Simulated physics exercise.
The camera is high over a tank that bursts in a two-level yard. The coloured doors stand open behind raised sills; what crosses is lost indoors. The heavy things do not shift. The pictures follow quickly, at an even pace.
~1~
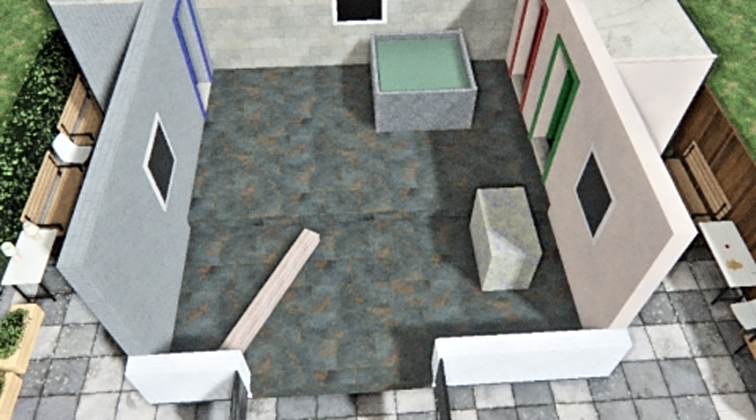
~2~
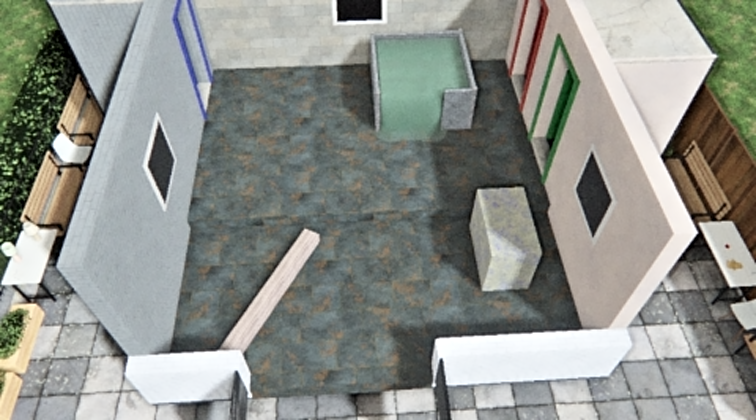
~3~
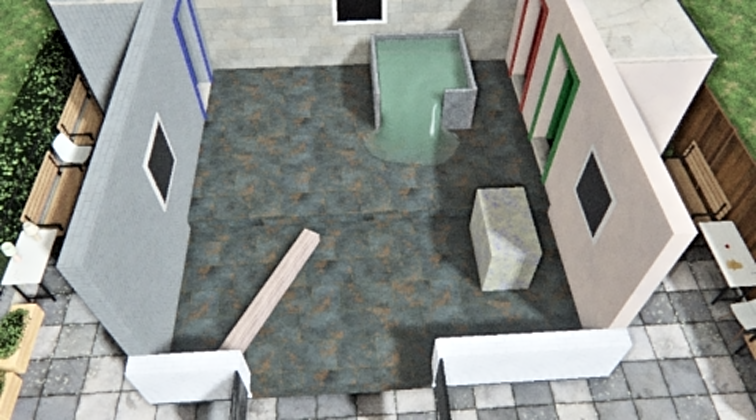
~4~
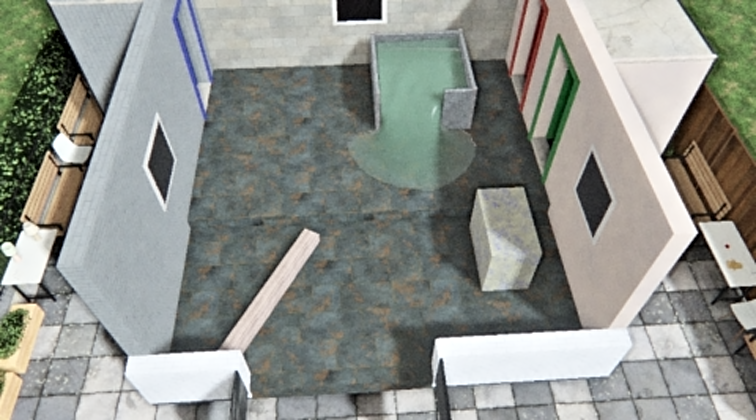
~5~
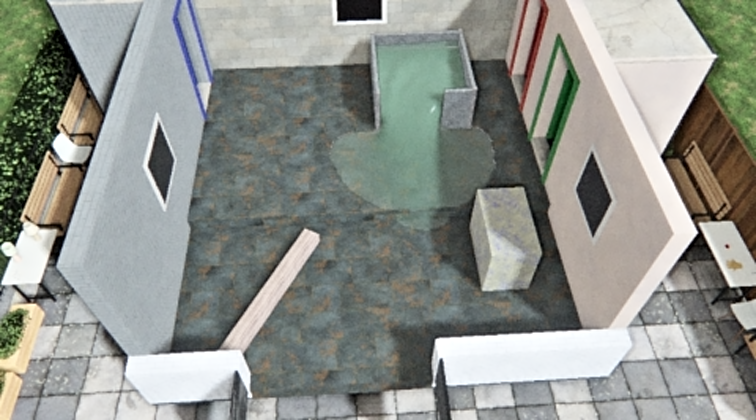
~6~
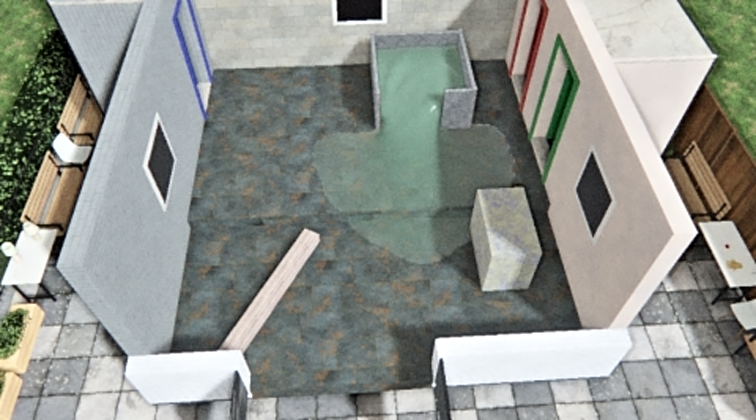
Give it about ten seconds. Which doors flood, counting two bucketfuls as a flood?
One by one: The red door stays under that; the green door stays under that; the blue door stays under that.
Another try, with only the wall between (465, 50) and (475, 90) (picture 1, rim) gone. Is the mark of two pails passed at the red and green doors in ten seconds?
In short: Red door takes more, green door lets more in.
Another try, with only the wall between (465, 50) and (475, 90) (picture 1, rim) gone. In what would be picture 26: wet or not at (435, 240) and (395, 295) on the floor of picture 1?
As listed: Awash, flooded.
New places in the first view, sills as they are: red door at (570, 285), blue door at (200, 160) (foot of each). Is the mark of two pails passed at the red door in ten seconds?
In short: Red takes more.
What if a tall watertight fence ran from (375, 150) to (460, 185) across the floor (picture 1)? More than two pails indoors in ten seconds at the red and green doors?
One by one: The red one stays under; the green one passes that mark.
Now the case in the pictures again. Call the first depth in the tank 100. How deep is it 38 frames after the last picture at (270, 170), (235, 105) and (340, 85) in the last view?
In that order: 0, 0 and 0 per cent.
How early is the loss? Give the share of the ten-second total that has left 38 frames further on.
Some 75 per cent.
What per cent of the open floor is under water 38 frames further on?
Roughly 55 per cent.
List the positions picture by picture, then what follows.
The first frame shows the water tank at (421, 64) is whole and still.
In the second frame, the front is at (443, 135), out from the gap at (411, 118).
In the third frame, the front is at (447, 157), out from the gap at (411, 119).
In the fourth frame, the front is at (434, 186), out from the gap at (411, 120).
In the fifth frame, the front is at (427, 226), out from the gap at (411, 120).
In the sixth frame, water pours out at (410, 120) and has run to (421, 260).
A moment on, water covers 40 % of the floor; the red door not reached, the green door wet at the sill, nothing in, the blue door not reached.
Next, water covers 55 % of the floor; the red door not reached, the green door wet at the sill, nothing in, the blue door not reached.
Then, water covers 55 % of the floor; the red door not reached, the green door wet at the sill, nothing in, the blue door not reached.
Later, water covers 55 % of the floor; the red door not reached, the green door wet at the sill, nothing in, the blue door not reached.
In the end, water covers 45 % of the floor; the red door not reached, the green door wet at the sill, nothing in, the blue door not reached.
